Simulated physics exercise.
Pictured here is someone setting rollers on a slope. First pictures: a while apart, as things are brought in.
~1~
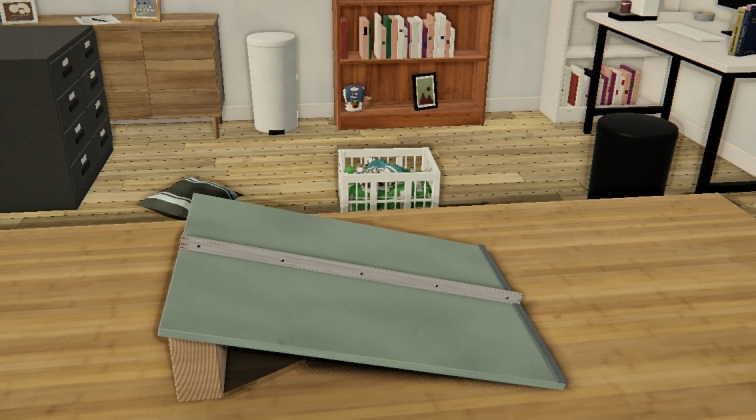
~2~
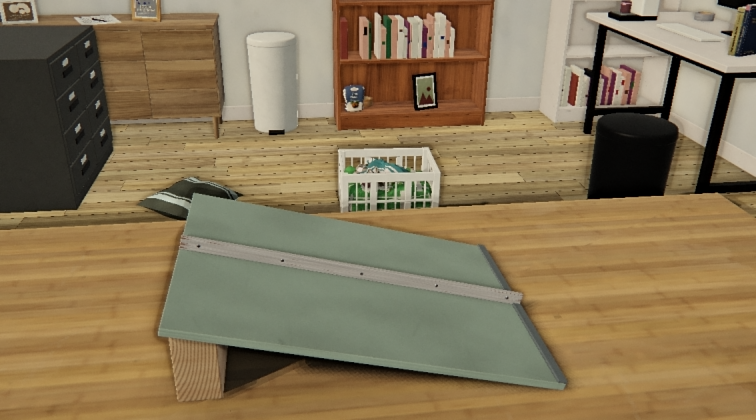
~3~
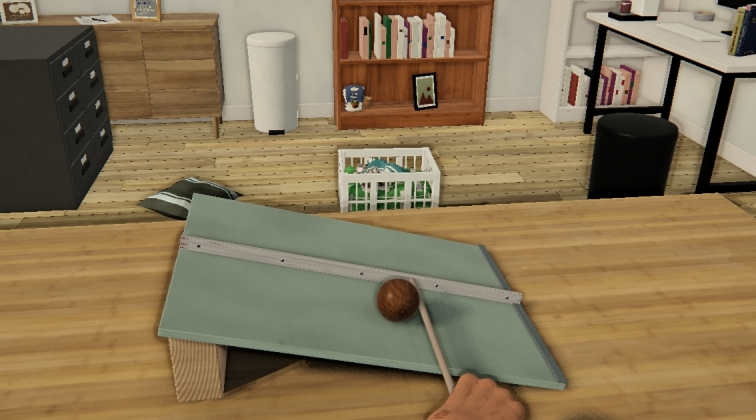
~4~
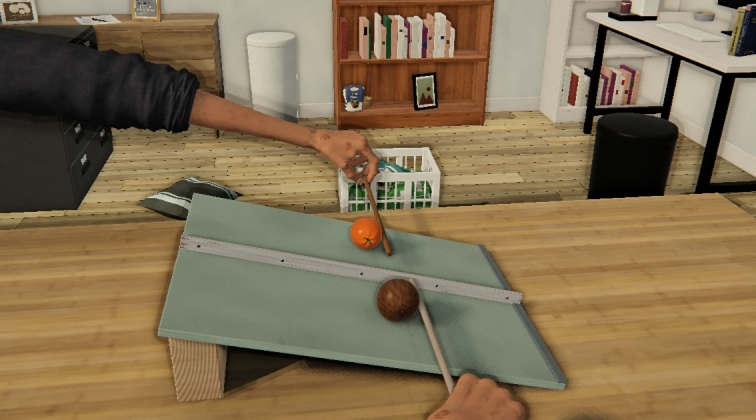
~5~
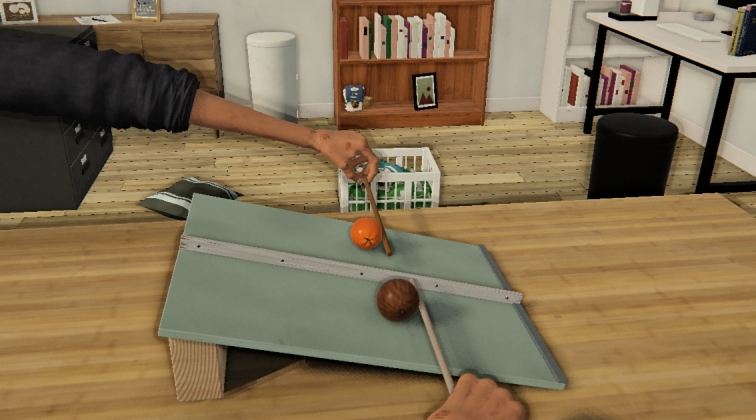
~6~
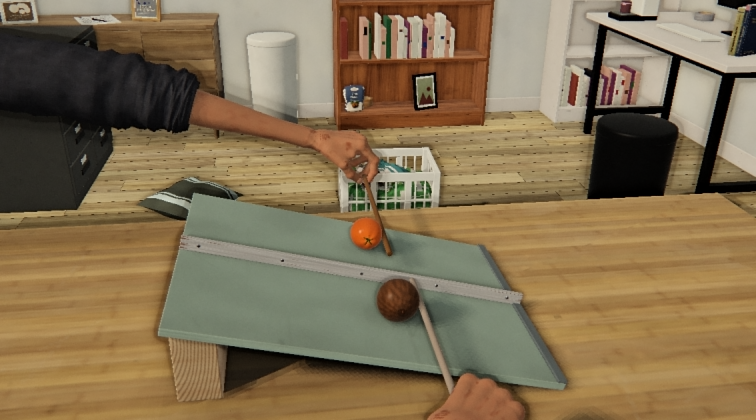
A pale green board with a light strip along its middle slopes down to the right on a wooden table, seen from slightly above in a room with shelves and cabinets. A hand at the lower right holds a stick against a round brown object on the near side. Then an arm reaches in from the left, holding another stick by an orange one beyond the strip, and everything stays still, camera included.
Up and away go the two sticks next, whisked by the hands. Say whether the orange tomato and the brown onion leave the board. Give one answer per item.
Lab note - orange tomato lost over the edge, brown onion lost over the edge.
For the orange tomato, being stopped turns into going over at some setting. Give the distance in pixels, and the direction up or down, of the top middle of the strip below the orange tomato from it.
Shift approx. 8 px, direction up.
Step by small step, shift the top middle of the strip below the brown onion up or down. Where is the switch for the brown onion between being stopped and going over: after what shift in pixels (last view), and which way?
About 8 pixels, upward.
Then, 0.74 s later than the last frame, orange tomato off the board near (565, 263); brown onion off the board near (620, 327).
When it is over, the orange tomato goes over the end; the brown onion goes over the end.
